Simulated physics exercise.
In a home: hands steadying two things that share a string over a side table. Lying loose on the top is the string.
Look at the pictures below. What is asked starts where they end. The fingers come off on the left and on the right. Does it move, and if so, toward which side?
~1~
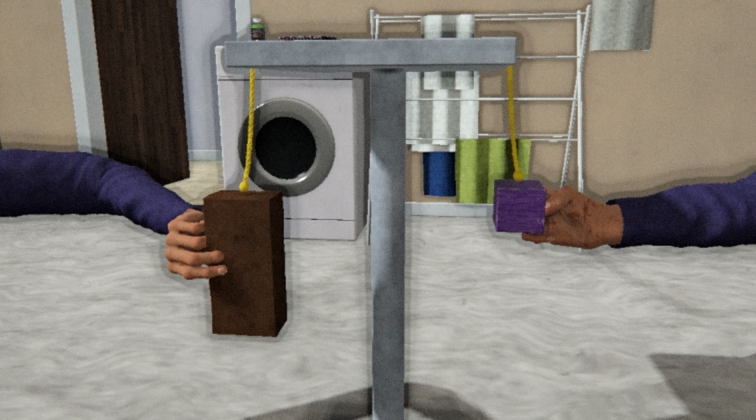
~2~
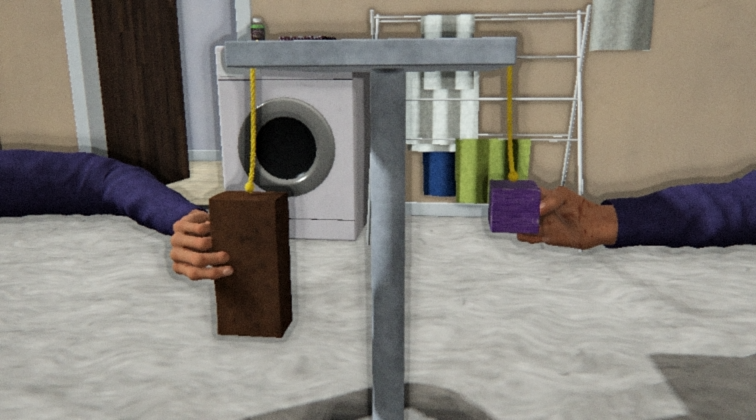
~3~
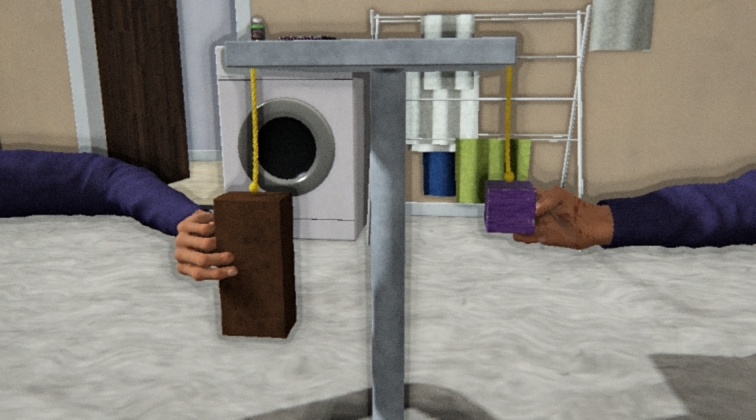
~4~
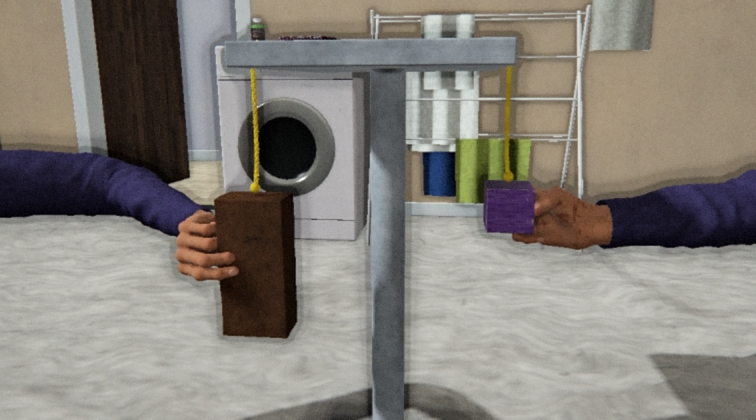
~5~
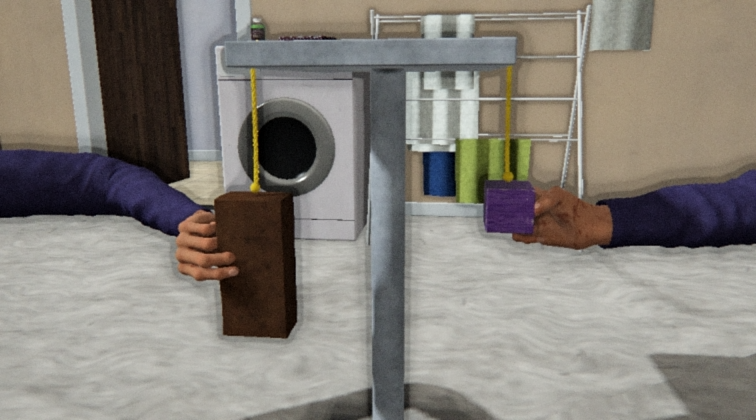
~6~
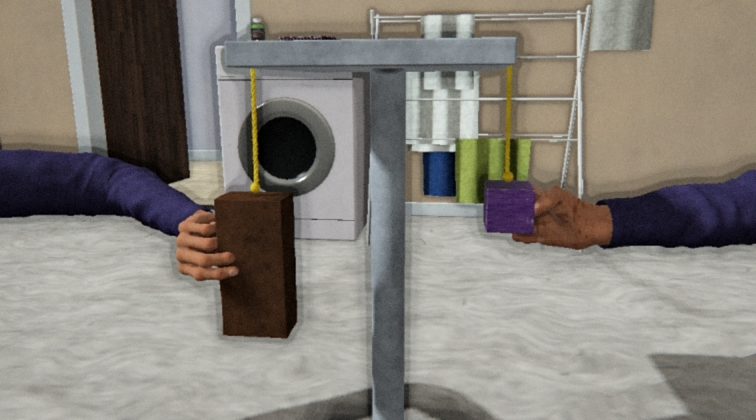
Watch this: It heads off leftwards.
Then, 0.50 s later than the last view, left brick down on the floor; right block pulled up onto the top.
Then, 0.94 s later than the last view, left brick down on the floor; right block down on the floor.
Finally, left brick down on the floor; right block down on the floor. The string drops leftwards.
